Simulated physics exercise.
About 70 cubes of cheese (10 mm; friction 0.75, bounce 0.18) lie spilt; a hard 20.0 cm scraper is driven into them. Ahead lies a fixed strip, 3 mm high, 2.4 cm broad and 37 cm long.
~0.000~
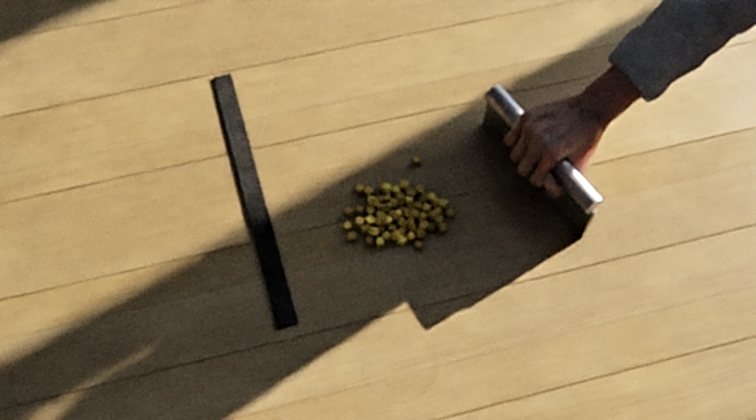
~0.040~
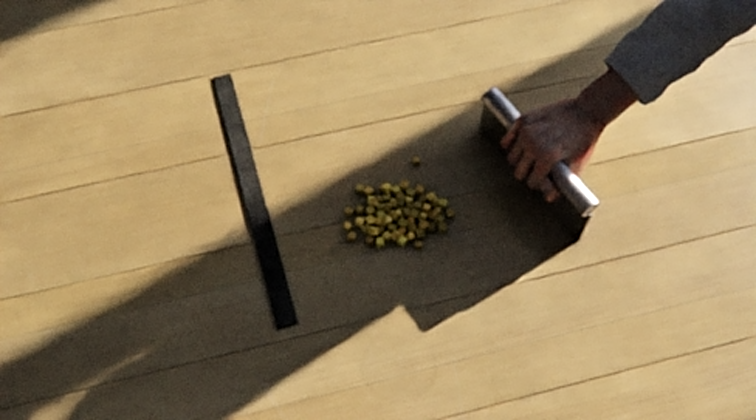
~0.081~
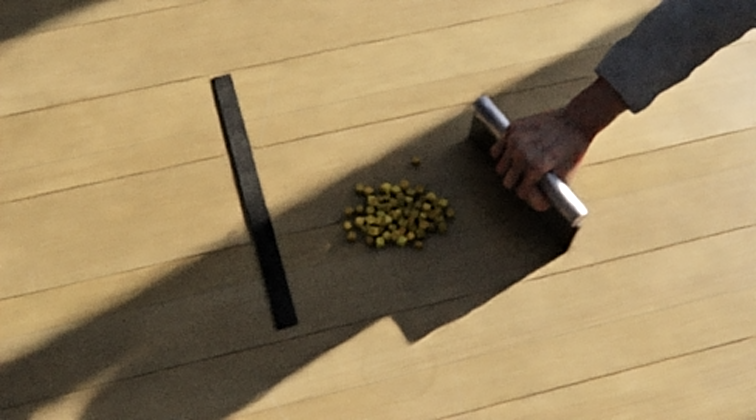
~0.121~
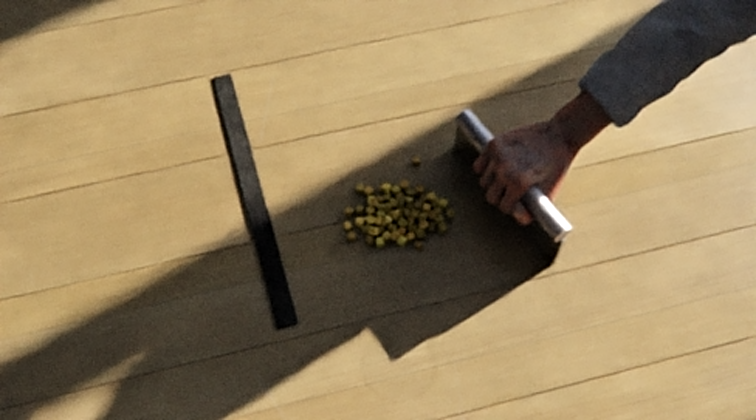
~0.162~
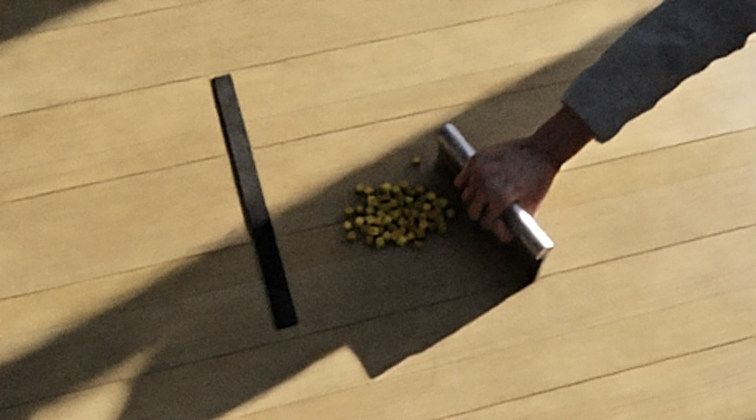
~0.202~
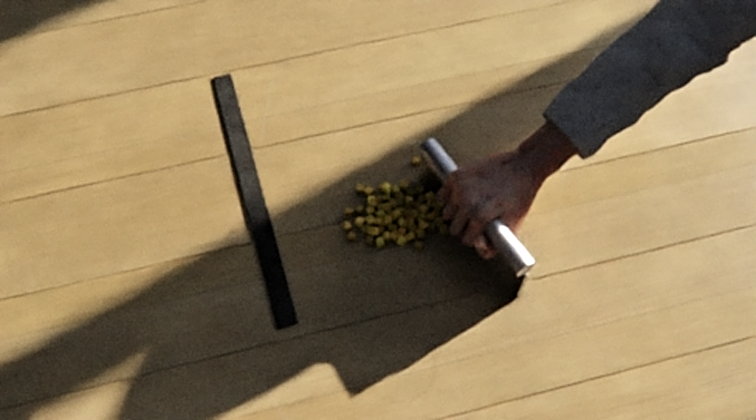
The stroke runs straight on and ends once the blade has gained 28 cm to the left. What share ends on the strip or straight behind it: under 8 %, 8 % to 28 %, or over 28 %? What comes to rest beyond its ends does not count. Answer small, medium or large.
On or straight behind the strip: Medium.
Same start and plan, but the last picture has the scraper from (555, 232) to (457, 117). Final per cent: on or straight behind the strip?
Over 15.
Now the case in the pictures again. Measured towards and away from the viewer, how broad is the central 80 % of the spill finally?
Some 22 cm.
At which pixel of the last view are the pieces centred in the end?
Around (295, 289).
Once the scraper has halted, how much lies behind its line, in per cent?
Some 35 per cent.
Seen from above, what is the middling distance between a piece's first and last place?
About 18 cm.
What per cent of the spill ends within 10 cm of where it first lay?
About 35 per cent.
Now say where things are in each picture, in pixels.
The first picture shows scraper from (590, 215) to (491, 102); moved 0.0 cm; pieces shifted so far, 0; middle of the spill at (397, 215); strip at (252, 190).
The second picture shows scraper from (587, 218) to (487, 105); moved 0.6 cm; pieces shifted so far, 0; middle of the spill at (397, 215).
The third picture shows scraper from (576, 228) to (477, 113); moved 2.5 cm; pieces shifted so far, 0; middle of the spill at (397, 215).
The fourth picture shows scraper from (560, 244) to (461, 126); moved 5.4 cm; pieces shifted so far, 0; middle of the spill at (397, 215).
The fifth picture shows scraper from (541, 261) to (443, 141); moved 8.5 cm; pieces shifted so far, 0; middle of the spill at (397, 215).
The sixth picture shows scraper from (523, 277) to (425, 155); moved 11.5 cm; pieces shifted so far, 6; middle of the spill at (397, 215); strip at (252, 190). Its speed is about 0.76 m/s, heading 28 degrees towards the viewer.
After 0.38 s, scraper 25 cm from its start, spill 16 cm wide; elsewhere 100 %.
Then, at 0.56 s, scraper 32 cm from its start, spill 22 cm wide; on or straight behind the strip 15 %, elsewhere 85 %.
Then, at 0.72 s, scraper 32 cm from its start, spill 25 cm wide; on or straight behind the strip 15 %, elsewhere 85 %.
In the end, at 1.6 s, on or straight behind the strip 15 %, elsewhere 85 %.
